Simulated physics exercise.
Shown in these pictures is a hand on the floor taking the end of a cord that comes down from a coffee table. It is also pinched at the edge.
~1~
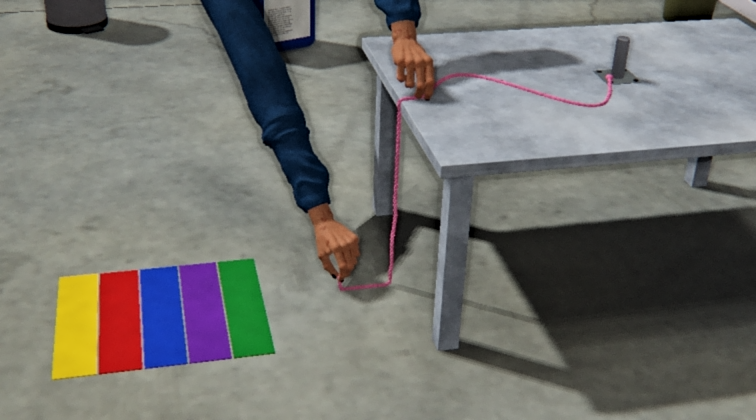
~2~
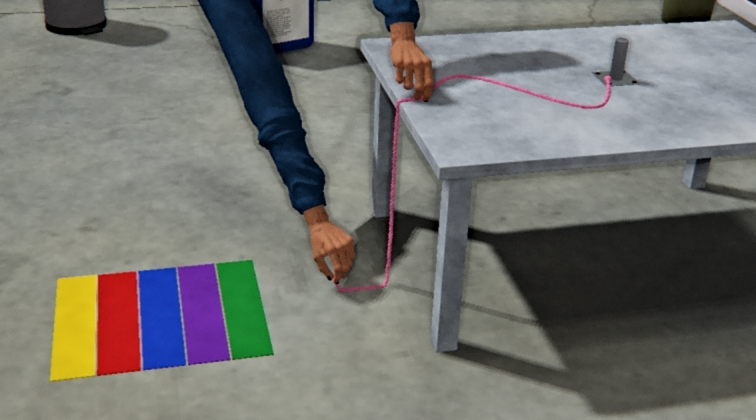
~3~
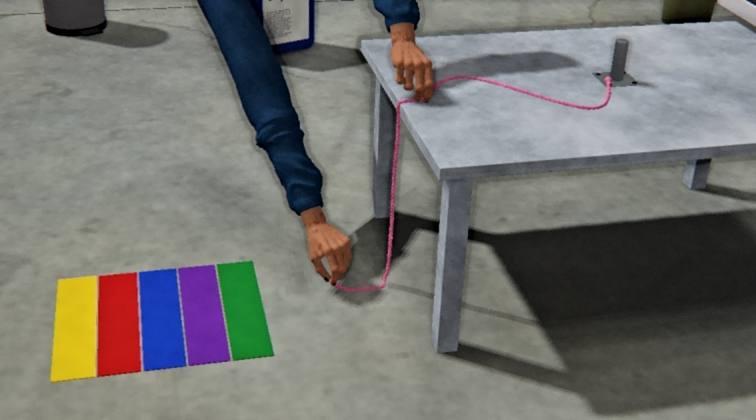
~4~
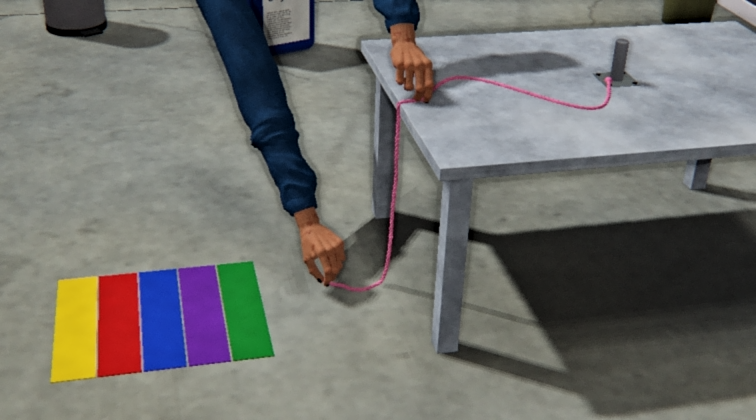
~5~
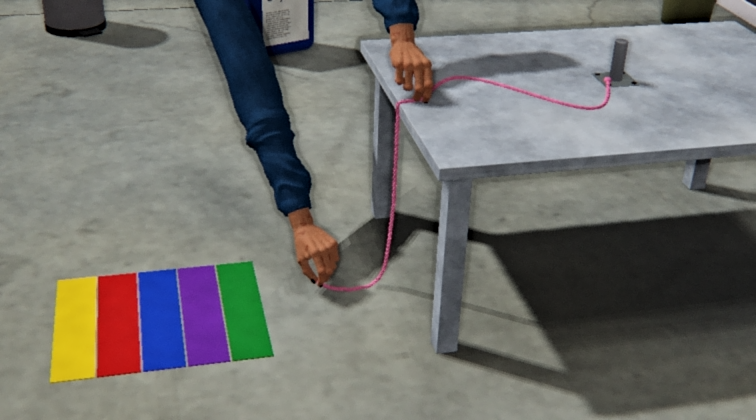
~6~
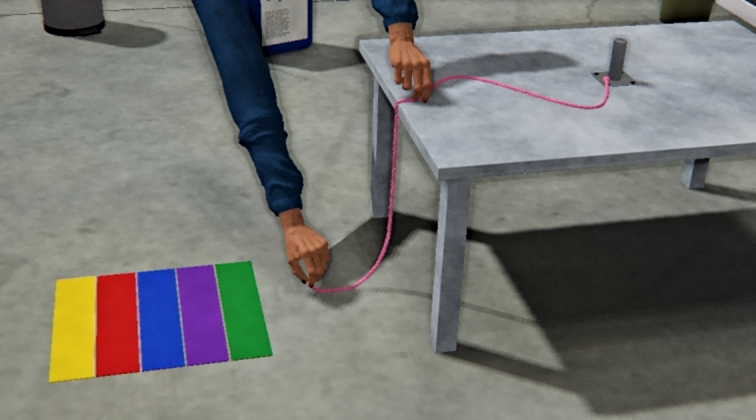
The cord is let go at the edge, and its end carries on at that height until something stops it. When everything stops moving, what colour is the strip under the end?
The strip under the end is yellow.
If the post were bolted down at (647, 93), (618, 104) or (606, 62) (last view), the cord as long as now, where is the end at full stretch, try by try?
Try by try, around (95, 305), (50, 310) and (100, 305).
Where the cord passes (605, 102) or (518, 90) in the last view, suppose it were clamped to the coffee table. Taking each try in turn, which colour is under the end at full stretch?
The end lands on red the first time and on blue the second time.
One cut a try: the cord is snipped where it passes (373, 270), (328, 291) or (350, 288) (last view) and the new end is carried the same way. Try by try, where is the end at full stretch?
I'd put it around (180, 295) for the first cut, (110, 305) for the second and (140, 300) for the third.
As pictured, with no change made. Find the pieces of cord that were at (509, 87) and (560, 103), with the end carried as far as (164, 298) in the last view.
The first ends at (449, 94) and the second at (501, 86).
Early on, end near (163, 298); over blue.
Midway, end near (109, 303); over red.
At the end of the slack, end near (76, 307); over yellow. The yellow one.
